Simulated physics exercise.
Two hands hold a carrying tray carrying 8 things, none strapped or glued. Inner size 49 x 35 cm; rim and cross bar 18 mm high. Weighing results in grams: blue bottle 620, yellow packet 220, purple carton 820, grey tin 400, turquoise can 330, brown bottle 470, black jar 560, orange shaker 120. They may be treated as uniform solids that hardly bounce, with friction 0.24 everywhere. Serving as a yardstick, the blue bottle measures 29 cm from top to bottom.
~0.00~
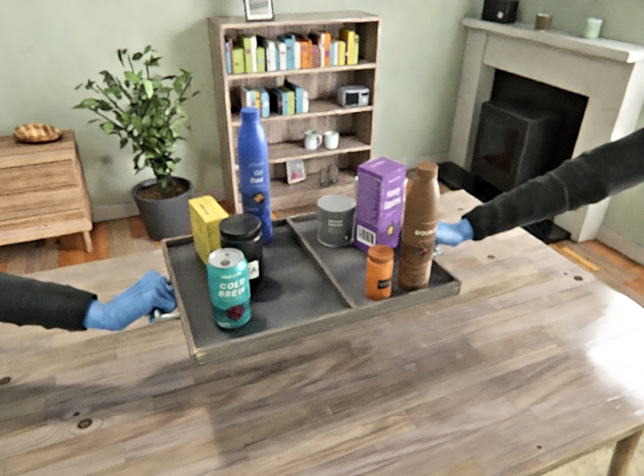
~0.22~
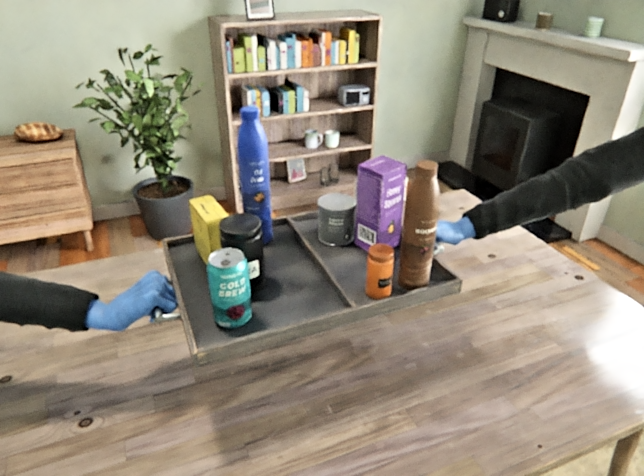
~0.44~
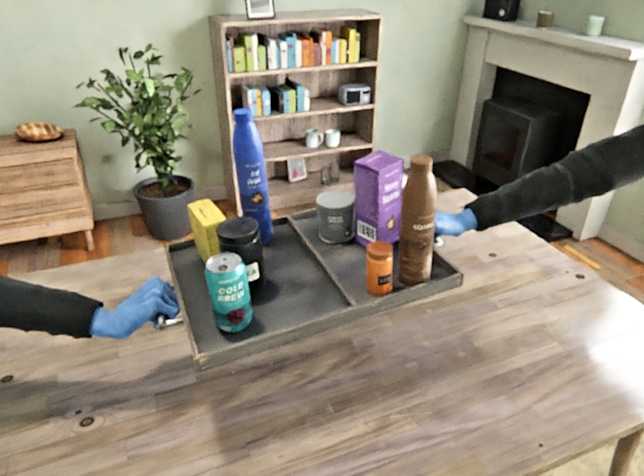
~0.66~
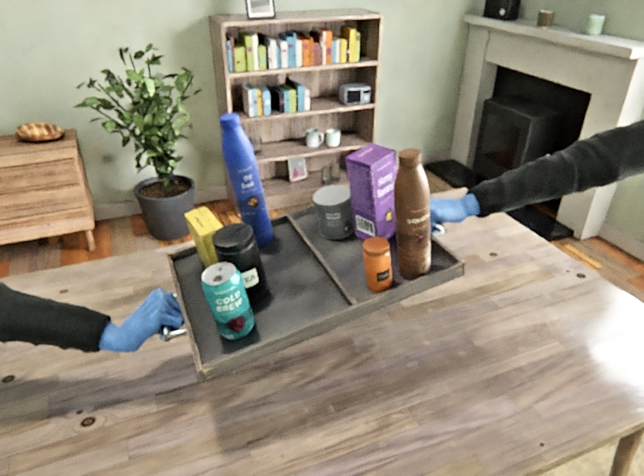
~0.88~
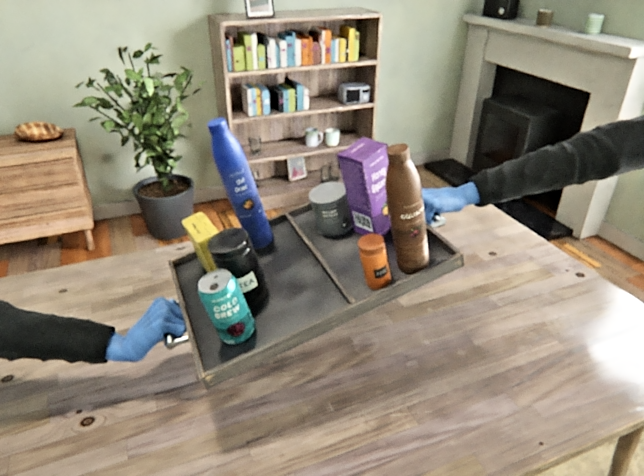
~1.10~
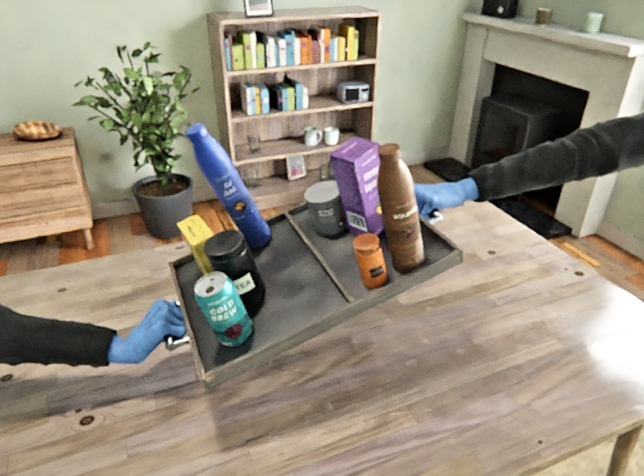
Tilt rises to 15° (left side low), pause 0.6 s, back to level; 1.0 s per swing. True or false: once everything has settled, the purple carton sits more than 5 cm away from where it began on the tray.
True.
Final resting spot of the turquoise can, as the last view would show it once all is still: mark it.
Resting point, approx. (206, 292) px.
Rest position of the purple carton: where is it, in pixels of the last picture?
It comes to rest near (338, 218).
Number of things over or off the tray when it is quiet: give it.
I get 2.
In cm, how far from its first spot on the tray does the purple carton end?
About 11 cm.
By 1.40 s, tilt 15°, left edge down; purple carton 5 cm from its spot near (345, 198); blue bottle rocked 63° off its seat; yellow packet rocked 62° off its seat.
By 1.80 s, tilt 15°, left edge down; blue bottle and yellow packet now off the tray; purple carton 11 cm from its spot near (326, 214); black jar 8 cm from its spot.
When it is over (3.2 s), off the tray, blue bottle and yellow packet; not toppled but over 5 cm from the start, purple carton, brown bottle and black jar; the other 3 within 5 cm of the start. In the last view, purple carton near (338, 218).
